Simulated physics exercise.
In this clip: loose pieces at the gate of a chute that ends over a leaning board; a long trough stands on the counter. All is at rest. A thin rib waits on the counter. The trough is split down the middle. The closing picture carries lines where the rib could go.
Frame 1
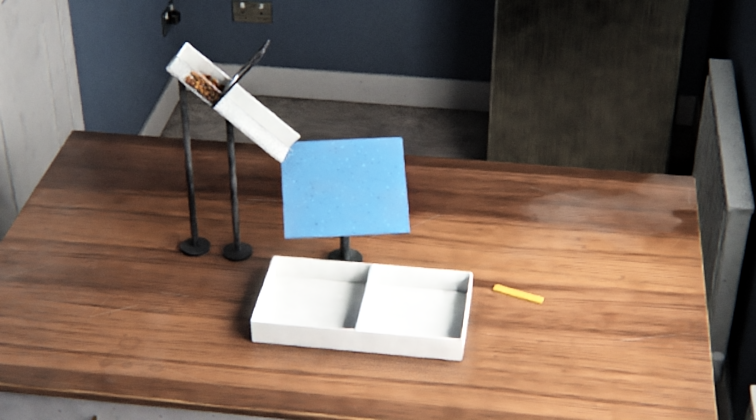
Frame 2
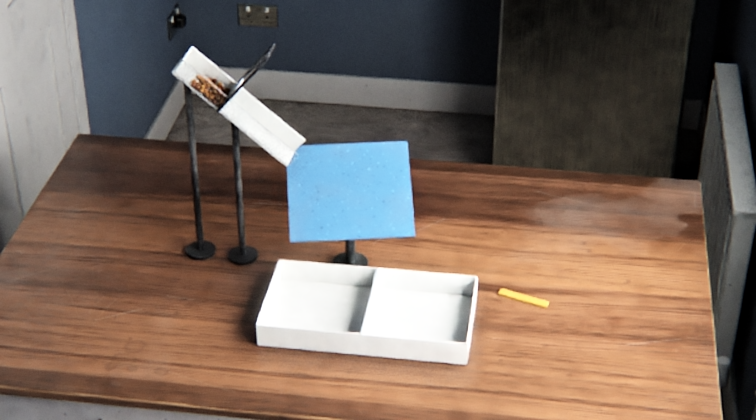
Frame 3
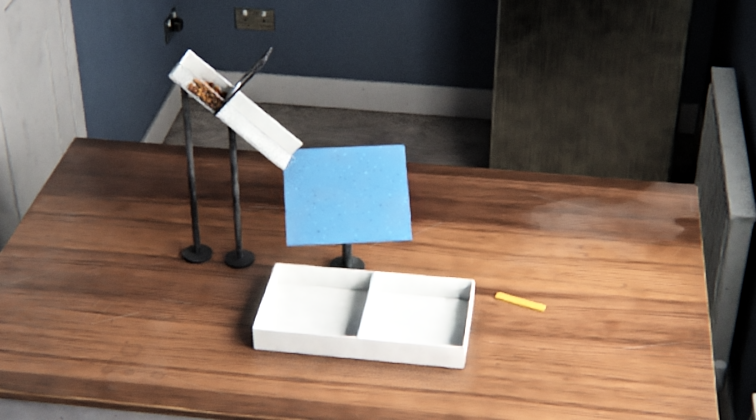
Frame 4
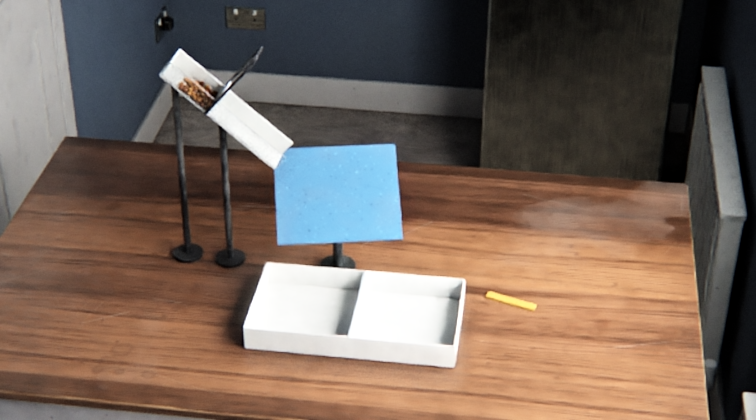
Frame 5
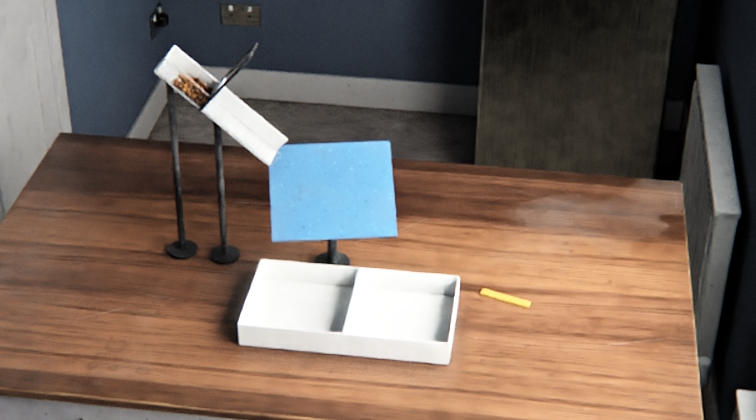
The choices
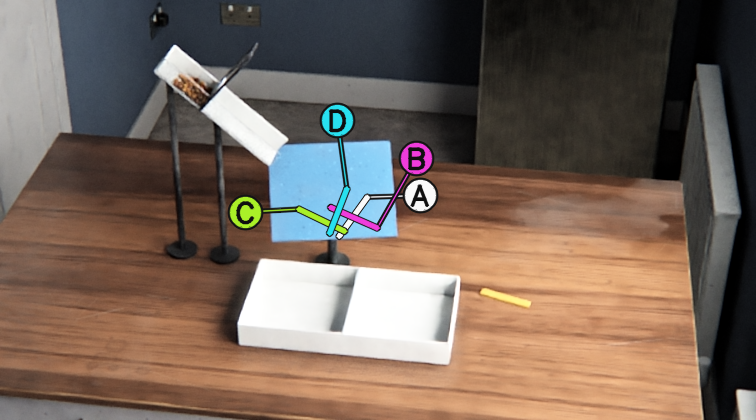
To begin with, small brown pieces sit behind a closed gate in a sloping white chute, above a tilted blue board and a divided white trough on a wooden table, with a yellow strip to the right. The view then shifts slightly back and forth, while the objects themselves stay still throughout.
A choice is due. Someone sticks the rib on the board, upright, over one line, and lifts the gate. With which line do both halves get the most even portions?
The answer is line B.
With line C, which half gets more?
More lands on the right.
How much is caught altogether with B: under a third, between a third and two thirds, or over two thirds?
It is over two thirds.
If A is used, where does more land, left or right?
Left.
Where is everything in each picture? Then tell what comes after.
In the first frame, load behind the gate near (207, 87), cereal balls; lip of the chute near (285, 155), sloping fairly steeply.
In the second frame, middle of the board near (350, 190), tilted fairly steeply; middle of its low edge near (353, 239); of its high edge near (347, 143).
In the third frame, front corners of the trough near (253, 328) and (464, 348); front end of its middle wall near (358, 338); gate still shut near (234, 91).
In the fourth frame, middle of the load near (200, 94); lip near (278, 162).
In the fifth frame, middle of the load near (195, 90); lip near (273, 159).
On the marked copy, line A from (367, 197) to (339, 236); line B from (330, 207) to (377, 228); line C from (298, 209) to (344, 231); line D from (346, 188) to (329, 233).
For line A, of what is caught, all but a few in the left half, a small share in the right.
For line B, of what is caught, close to two thirds in the left half, close to a third in the right.
For line C, of what is caught, a small share in the left half, all but a few in the right.
For line D, of what is caught, all but a few in the left half, only a few in the right.
